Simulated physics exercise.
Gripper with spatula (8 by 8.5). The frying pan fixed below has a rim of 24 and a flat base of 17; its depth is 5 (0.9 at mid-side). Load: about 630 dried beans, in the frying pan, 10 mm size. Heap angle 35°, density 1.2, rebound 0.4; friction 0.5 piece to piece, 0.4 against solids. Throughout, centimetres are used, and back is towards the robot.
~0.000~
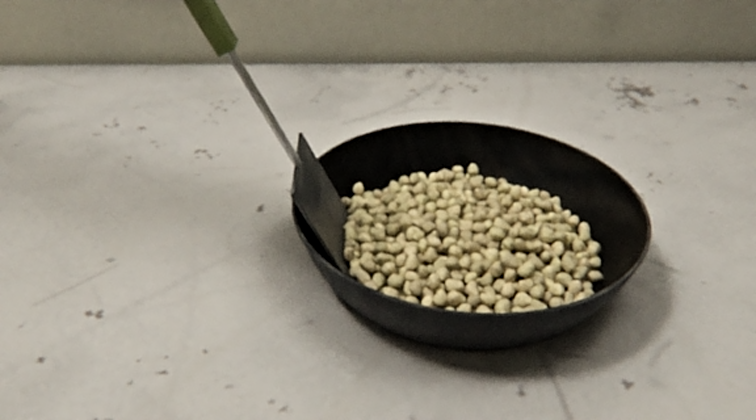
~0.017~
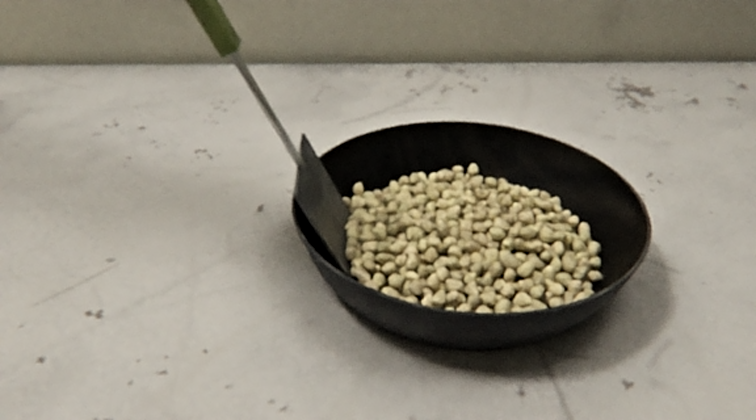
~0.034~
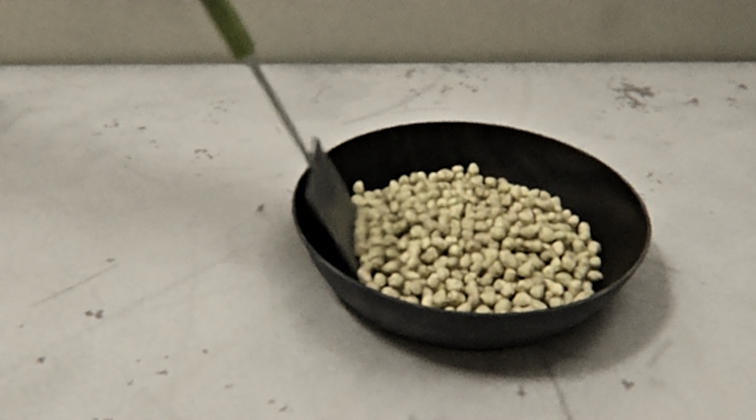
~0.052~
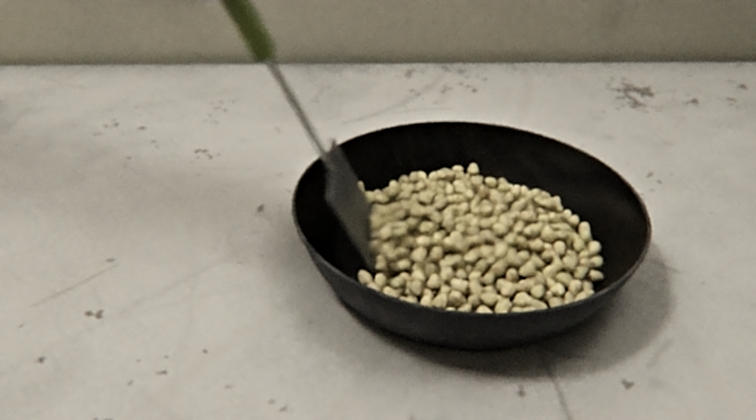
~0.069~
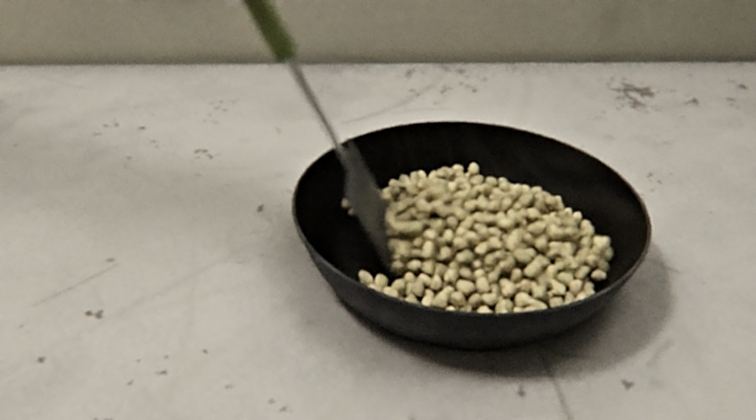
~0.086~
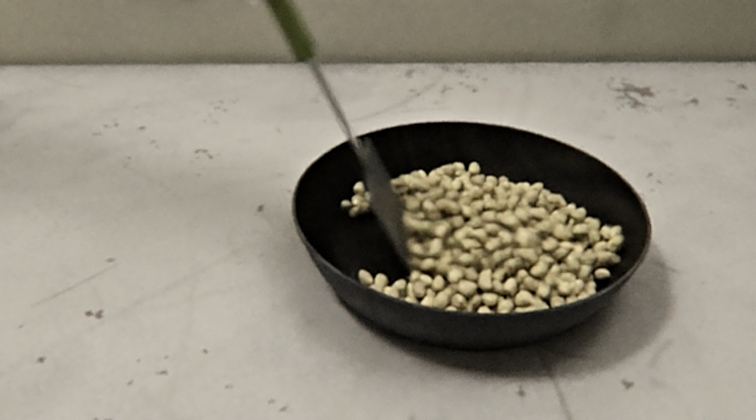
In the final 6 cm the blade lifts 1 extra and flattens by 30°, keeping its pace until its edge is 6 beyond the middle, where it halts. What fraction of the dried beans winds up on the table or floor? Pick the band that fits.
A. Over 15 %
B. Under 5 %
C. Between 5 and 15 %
Option B: Under 5 %.
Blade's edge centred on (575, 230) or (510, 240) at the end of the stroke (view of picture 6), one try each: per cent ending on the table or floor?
Try 1: Approx. 10 %; try 2: Approx. 0 %.
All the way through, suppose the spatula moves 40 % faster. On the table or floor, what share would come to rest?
0 per cent, about.
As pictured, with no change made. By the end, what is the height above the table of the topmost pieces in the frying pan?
Top of the heap: Roughly 6.0 cm above the table top.
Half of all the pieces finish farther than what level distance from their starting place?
It comes out at about 4 cm.
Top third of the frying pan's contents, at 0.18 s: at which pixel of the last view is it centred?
I'd put it close to (554, 220).
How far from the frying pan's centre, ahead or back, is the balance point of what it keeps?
What stays is shifted forward by around 4.5 cm.
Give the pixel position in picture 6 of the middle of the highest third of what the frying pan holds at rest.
Around (578, 215).
By 0.13 s, sloping 64°, highest piece 4 above the table; 626 in the frying pan.
By 0.18 s, sloping 50°, highest piece 6 above the table; 626 in the frying pan.
By 0.40 s, sloping 35°, highest piece 6 above the table; 620 in the frying pan, 6 on the table or floor.
By 1.45 s, sloping 35°, highest piece 6 above the table; 620 in the frying pan, 6 on the table or floor.
Final count, 620 in the frying pan, 6 on the table or floor. That is 1 % on the table or floor.
